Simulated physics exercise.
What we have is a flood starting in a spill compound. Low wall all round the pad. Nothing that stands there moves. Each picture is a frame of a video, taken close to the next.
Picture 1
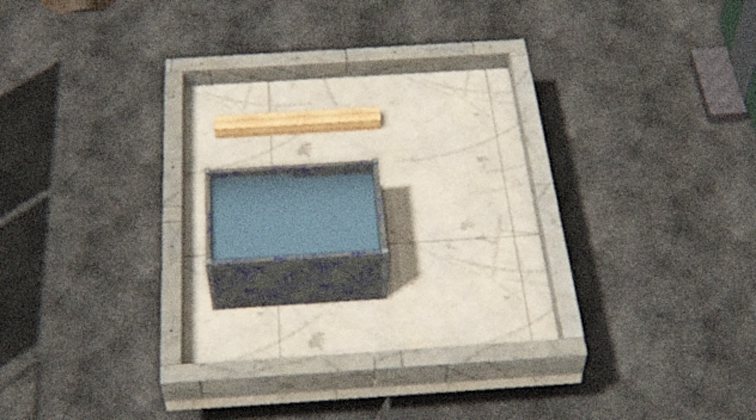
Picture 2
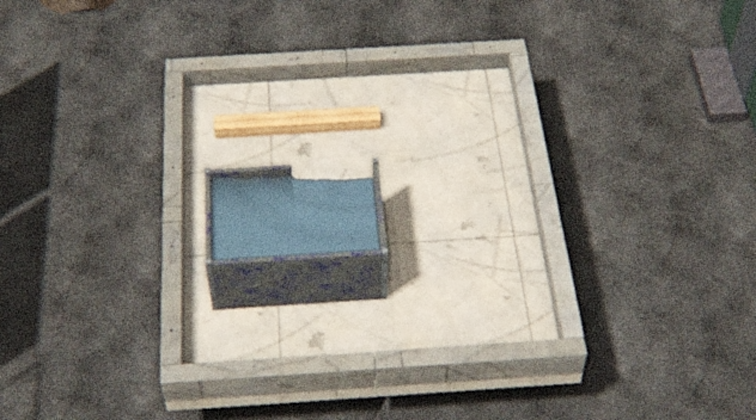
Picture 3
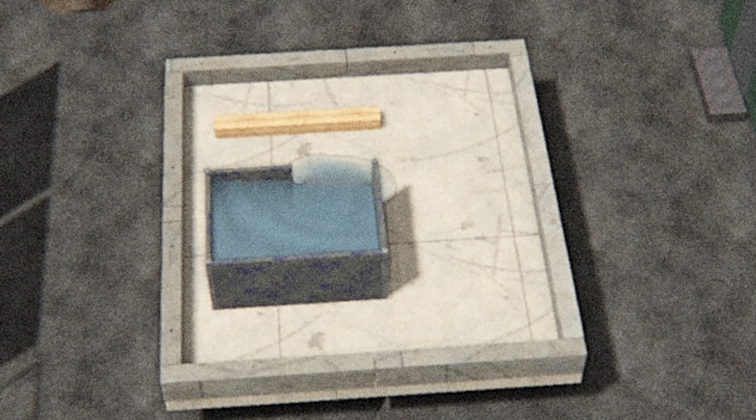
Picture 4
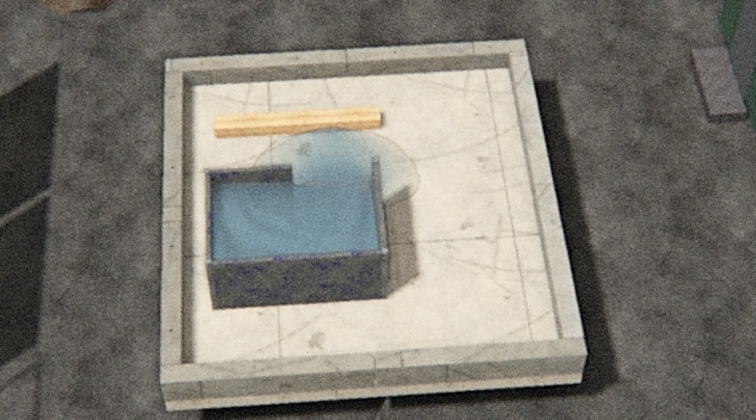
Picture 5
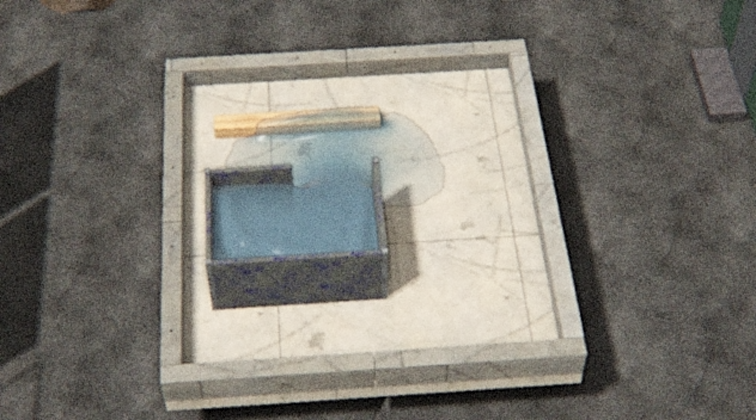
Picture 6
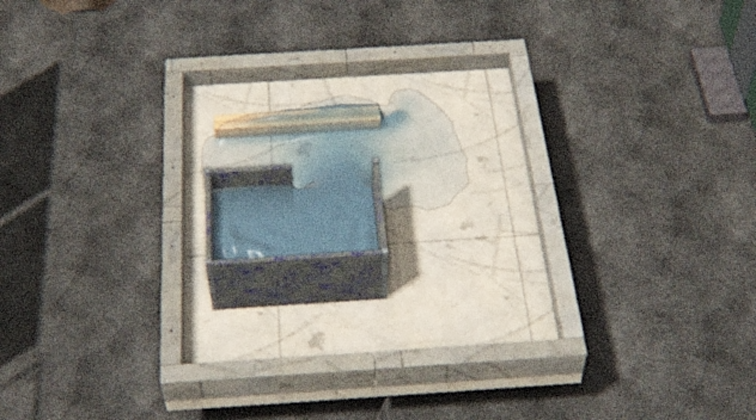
Blue water pouring through a gap in an open tank's far side, spreading across the walled pad and around a wooden bar.
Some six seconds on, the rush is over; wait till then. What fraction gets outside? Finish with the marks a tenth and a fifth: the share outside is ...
The share outside is not even a tenth.
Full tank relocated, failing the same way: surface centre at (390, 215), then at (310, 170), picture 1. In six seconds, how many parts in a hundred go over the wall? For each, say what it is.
About 6 per cent for the first and about 4 per cent for the second.
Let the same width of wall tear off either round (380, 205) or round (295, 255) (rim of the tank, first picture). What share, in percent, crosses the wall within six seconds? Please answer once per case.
Try one around 6 percent; try two around 16 percent.
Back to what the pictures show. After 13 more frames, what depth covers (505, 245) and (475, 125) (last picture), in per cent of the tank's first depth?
0 and 20 per cent respectively, roughly.
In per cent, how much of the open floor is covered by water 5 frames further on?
That comes to about 50 per cent.
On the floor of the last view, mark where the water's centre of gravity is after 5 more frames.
Centre of mass: Roughly (320, 202).
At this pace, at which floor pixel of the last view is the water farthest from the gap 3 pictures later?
Estimated pixel: (488, 77).
A moment on, water covers 35 % of the floor; the low wall has let 0 % over.
Next, water covers 40 % of the floor; the low wall has let 0 % over.
Then, water covers 50 % of the floor; the low wall has let 2 % over.
Later, water covers 75 % of the floor; the low wall has let 2 % over.
In the end, water covers 75 % of the floor; the low wall has let 2 % over.
